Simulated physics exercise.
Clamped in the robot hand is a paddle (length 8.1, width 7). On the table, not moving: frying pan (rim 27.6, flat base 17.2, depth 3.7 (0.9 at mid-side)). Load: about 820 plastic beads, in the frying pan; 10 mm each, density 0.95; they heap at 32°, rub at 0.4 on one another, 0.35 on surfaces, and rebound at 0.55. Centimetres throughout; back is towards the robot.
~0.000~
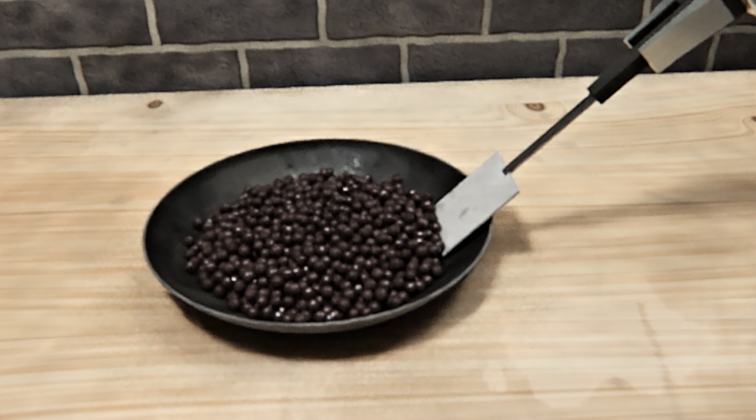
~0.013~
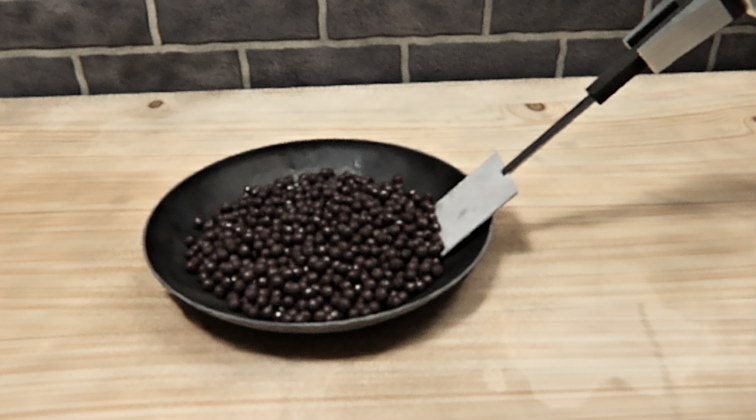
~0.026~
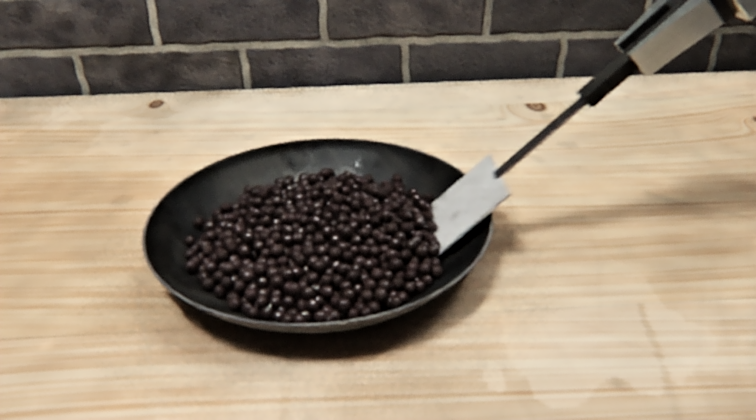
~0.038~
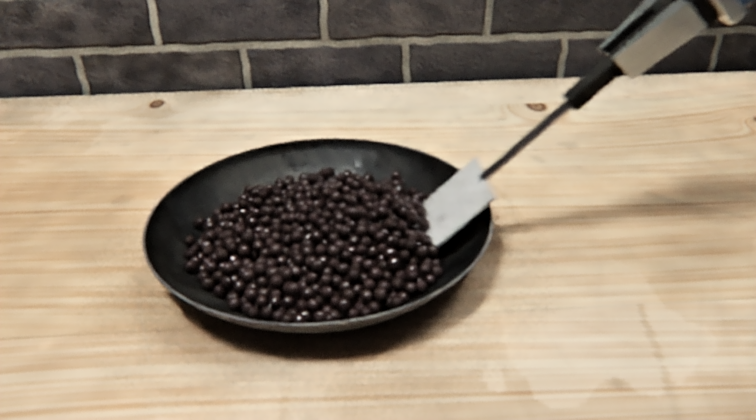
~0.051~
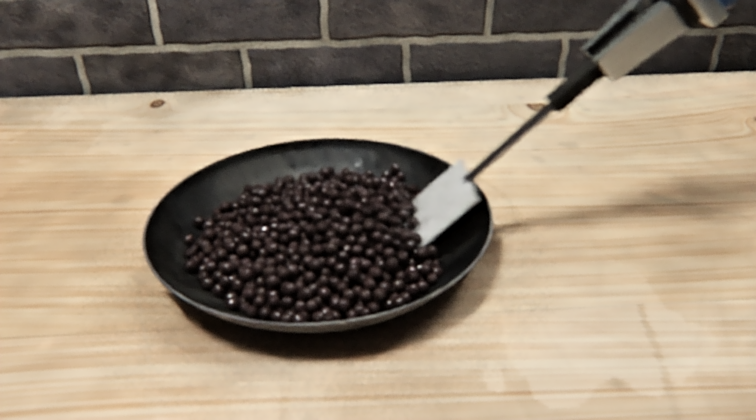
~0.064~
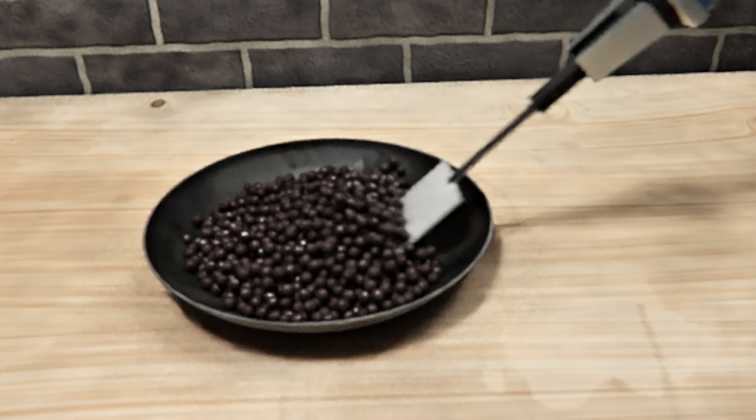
On a wooden table by a dark brick wall, a robot hand holding a paddle pushed it leftward through small dark beads in a black frying pan, bunching them up beside the blade.
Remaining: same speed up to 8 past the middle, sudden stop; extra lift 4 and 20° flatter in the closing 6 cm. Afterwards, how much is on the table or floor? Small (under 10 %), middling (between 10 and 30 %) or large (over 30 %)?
Share on the table or floor: Middling (between 10 and 30 %).
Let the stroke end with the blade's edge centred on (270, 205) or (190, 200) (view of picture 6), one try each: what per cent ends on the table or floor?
About 5 and 20 per cent.
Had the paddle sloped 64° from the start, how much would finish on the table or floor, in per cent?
Then about 15 per cent.
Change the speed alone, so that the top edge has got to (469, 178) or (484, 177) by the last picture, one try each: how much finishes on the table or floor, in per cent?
About 10 and 0 per cent.
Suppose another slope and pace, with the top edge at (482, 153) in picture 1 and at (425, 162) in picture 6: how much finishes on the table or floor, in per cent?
About 15 per cent.
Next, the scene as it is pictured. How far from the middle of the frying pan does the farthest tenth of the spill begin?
Some 60 cm.
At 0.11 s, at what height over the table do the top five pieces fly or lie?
About 6 cm.
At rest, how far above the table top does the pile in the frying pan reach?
About 4.0 cm.
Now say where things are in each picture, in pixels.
Paddle top edge at (509, 170), sloping 45°; upper third of the load around (327, 227), from x 190 to 440, top at y 175; 825 in the frying pan, in the first frame.
Paddle top edge at (507, 171), sloping 45°; upper third of the load around (327, 227), from x 190 to 440, top at y 175, in the second frame.
Paddle top edge at (500, 173), sloping 45°; upper third of the load around (328, 224), from x 190 to 435, top at y 175, in the third frame.
Paddle top edge at (486, 176), sloping 45°; upper third of the load around (335, 223), from x 190 to 435, top at y 170, in the fourth frame.
Paddle top edge at (469, 178), sloping 45°; upper third of the load around (337, 221), from x 190 to 435, top at y 170, in the fifth frame.
Paddle top edge at (453, 179), sloping 45°; upper third of the load around (335, 217), from x 185 to 435, top at y 160; 825 in the frying pan, in the sixth frame.
By 0.11 s, sloping 45°, highest piece 6 above the table; 825 in the frying pan.
By 0.15 s, sloping 39°, highest piece 7 above the table; 825 in the frying pan.
By 0.37 s, sloping 25°, highest piece 4 above the table; 705 in the frying pan, 119 on the table or floor, 1 on the blade or in flight.
By 1.42 s, sloping 25°, highest piece 4 above the table; 705 in the frying pan, 120 on the table or floor.
Final count, 705 in the frying pan, 120 on the table or floor. That is 15 % on the table or floor.
